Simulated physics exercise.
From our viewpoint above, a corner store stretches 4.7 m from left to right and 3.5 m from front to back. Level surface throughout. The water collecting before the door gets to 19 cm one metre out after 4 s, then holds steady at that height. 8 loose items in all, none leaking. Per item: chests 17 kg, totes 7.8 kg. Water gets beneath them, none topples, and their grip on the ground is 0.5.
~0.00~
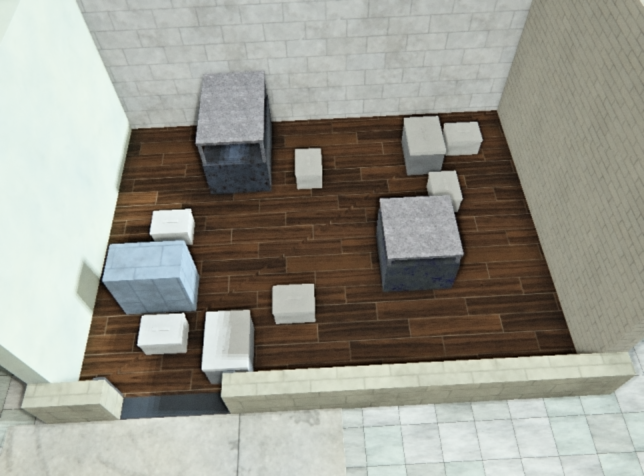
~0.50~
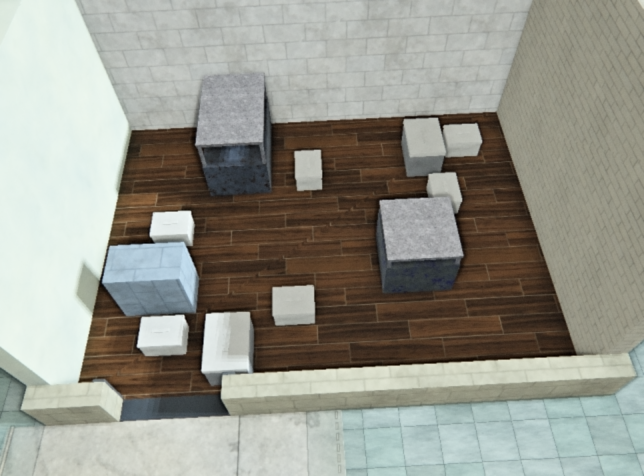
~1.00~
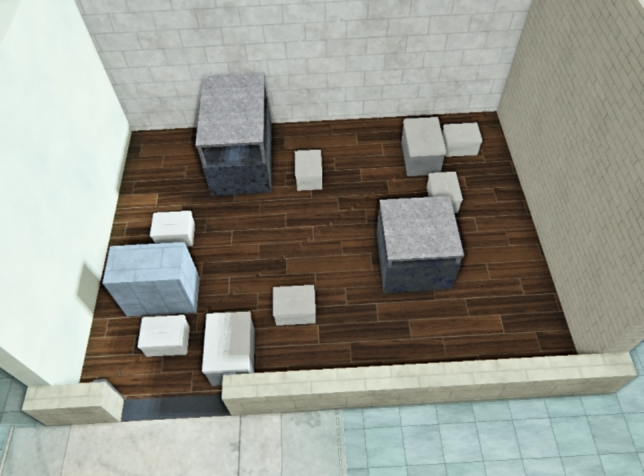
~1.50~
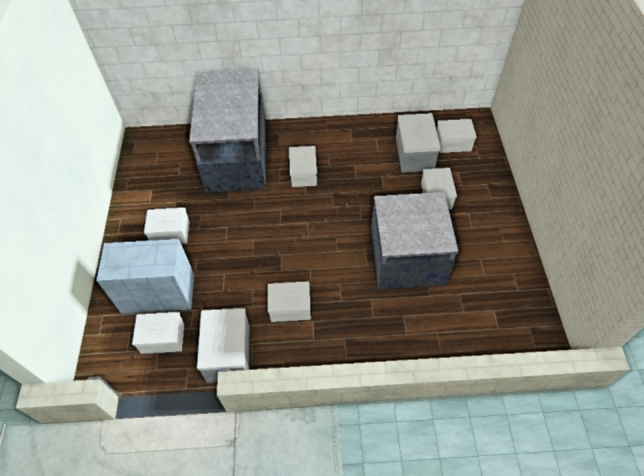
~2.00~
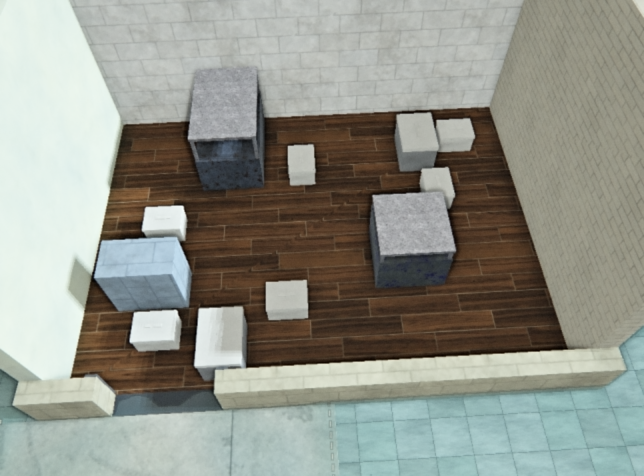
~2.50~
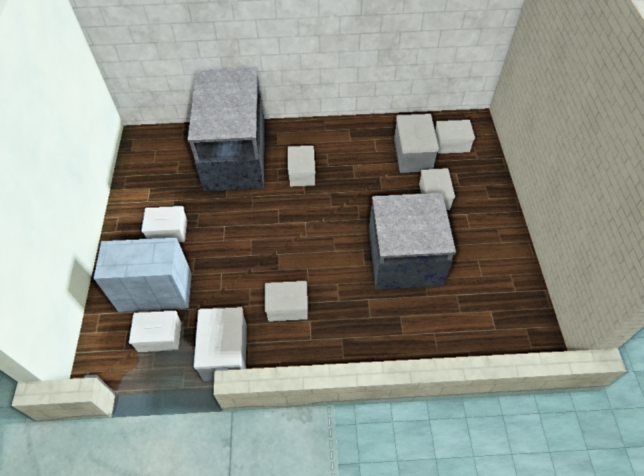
Water spread over the pale tiles outside a small wood-floored room, tinting them blue-green, then crept into the gap in the front wall, while the blocks and boxes inside stayed where they were.
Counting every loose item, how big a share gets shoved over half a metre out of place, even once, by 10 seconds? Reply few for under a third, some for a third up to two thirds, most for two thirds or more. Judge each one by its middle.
Some.
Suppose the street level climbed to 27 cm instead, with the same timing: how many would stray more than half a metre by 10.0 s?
You'd get 6 in that case.
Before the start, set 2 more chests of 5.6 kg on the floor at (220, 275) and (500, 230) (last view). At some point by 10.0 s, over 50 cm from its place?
First one goes beyond it, second one stays within it.
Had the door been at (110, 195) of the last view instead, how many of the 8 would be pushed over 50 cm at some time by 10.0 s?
Then it comes to 2 of them.
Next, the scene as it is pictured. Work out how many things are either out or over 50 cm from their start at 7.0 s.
By my tally, 2.
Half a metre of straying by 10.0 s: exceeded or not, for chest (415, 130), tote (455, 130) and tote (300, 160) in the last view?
In that order: Short of it, less, over.
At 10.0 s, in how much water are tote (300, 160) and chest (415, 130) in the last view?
Depth approx. 8 cm / 5 cm.
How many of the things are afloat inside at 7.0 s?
The count is 0.
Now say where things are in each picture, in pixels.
In the first frame, a chest at (226, 339) rests on the ground; a tote at (161, 329), on the bottom; water covers 0.0 m2; 0 of 8 have shifted.
In the second frame, a chest at (226, 340), on the bottom; a tote at (161, 331), on the bottom; water covers 0.0 m2; 0 of 8 have shifted.
In the third frame, a chest at (227, 341) rests on the ground; a tote at (161, 331) rests on the ground; water covers 0.0 m2; 0 of 8 have shifted.
In the fourth frame, a chest at (222, 337), on the bottom; a tote at (156, 328), on the bottom; water covers 0.0 m2; 0 of 8 have shifted.
In the fifth frame, a chest at (219, 335), on the bottom; a tote at (153, 326), on the bottom; water covers 0.0 m2; 0 of 8 have shifted.
In the sixth frame, a chest at (219, 336) rests on the ground; a tote at (153, 327) rests on the ground; water covers 0.3 m2; 0 of 8 have shifted.
After 3.5 s 0 of 8 are over 50 cm from their spots; 0 afloat.
After 4.5 s 0 of 8 are over 50 cm from their spots; 1 afloat.
After 7.0 s 2 of 8 are over 50 cm from their spots; 0 afloat.
After 10.0 s 4 of 8 are over 50 cm from their spots, and 4 have been at some point; 1 afloat.
